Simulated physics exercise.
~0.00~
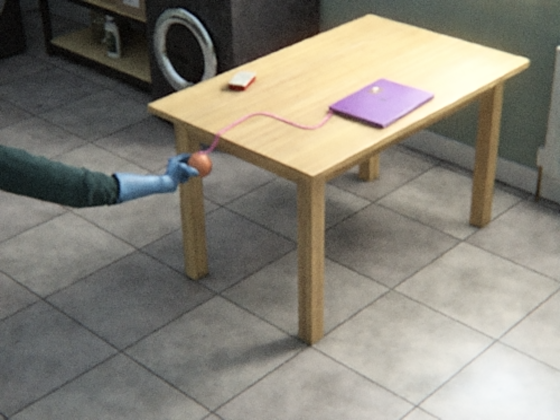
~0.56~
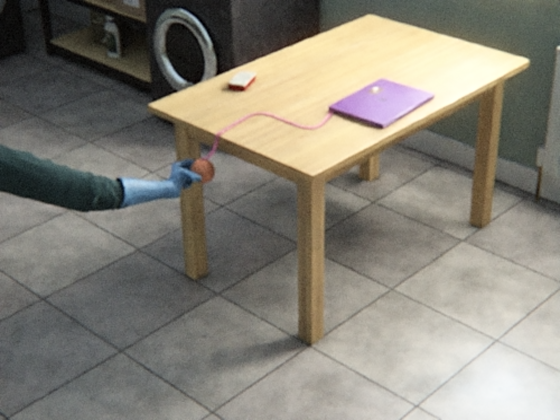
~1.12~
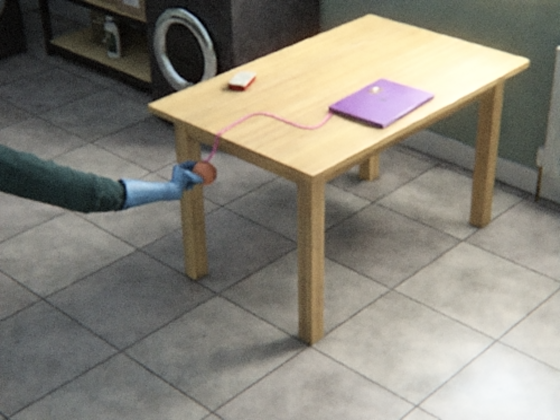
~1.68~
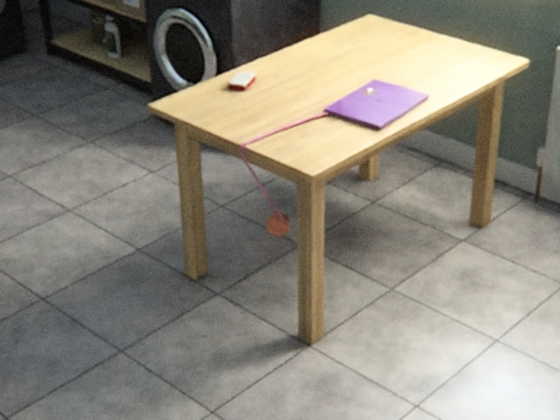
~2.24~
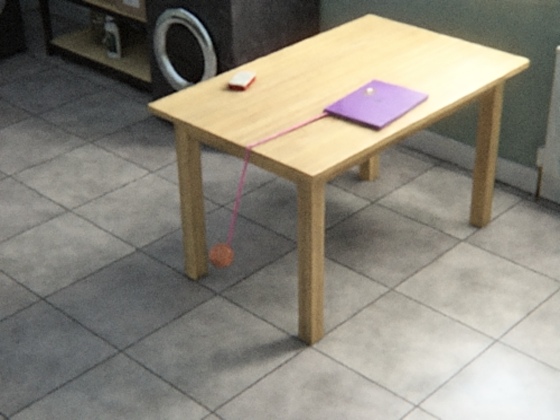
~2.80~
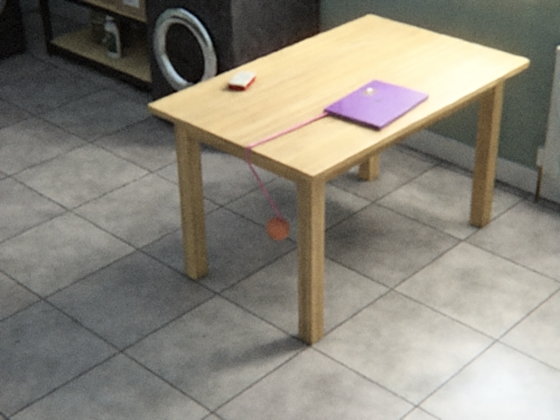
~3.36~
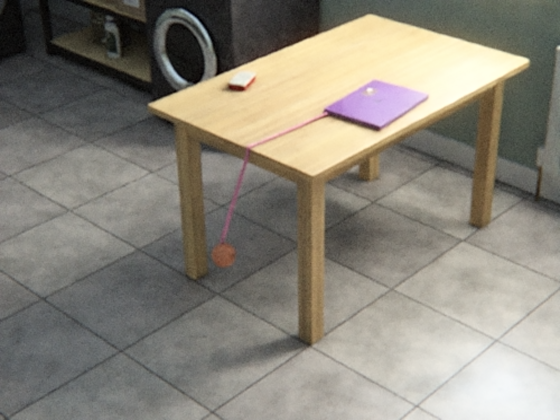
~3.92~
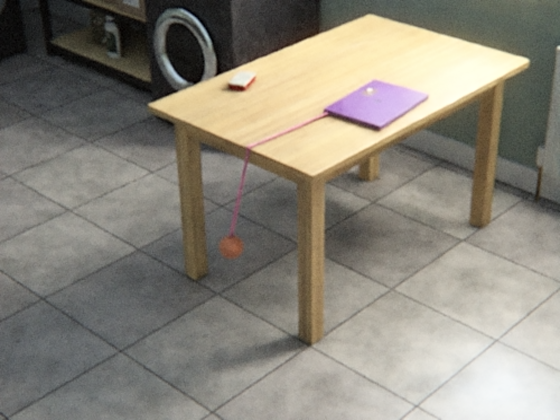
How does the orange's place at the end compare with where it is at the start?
At the start the orange is in the gloved hand, near the height of the tabletop's left edge. At the end it is lower and a little farther right, hanging from the ribbon below the edge.
A blue-gloved hand in a dark green sleeve holds an orange beside the near left edge of a pale wooden table, seen from above in a room with grey floor tiles. A pink ribbon curves across the tabletop from the orange to a purple laptop, with a small red and white sponge near the far left side. The hand lowers the orange slightly, then lets go and leaves. The orange drops, the ribbon straightens, and the laptop shifts a little. The orange swings left and right beneath the edge, ending still dangling while the sponge stays put.
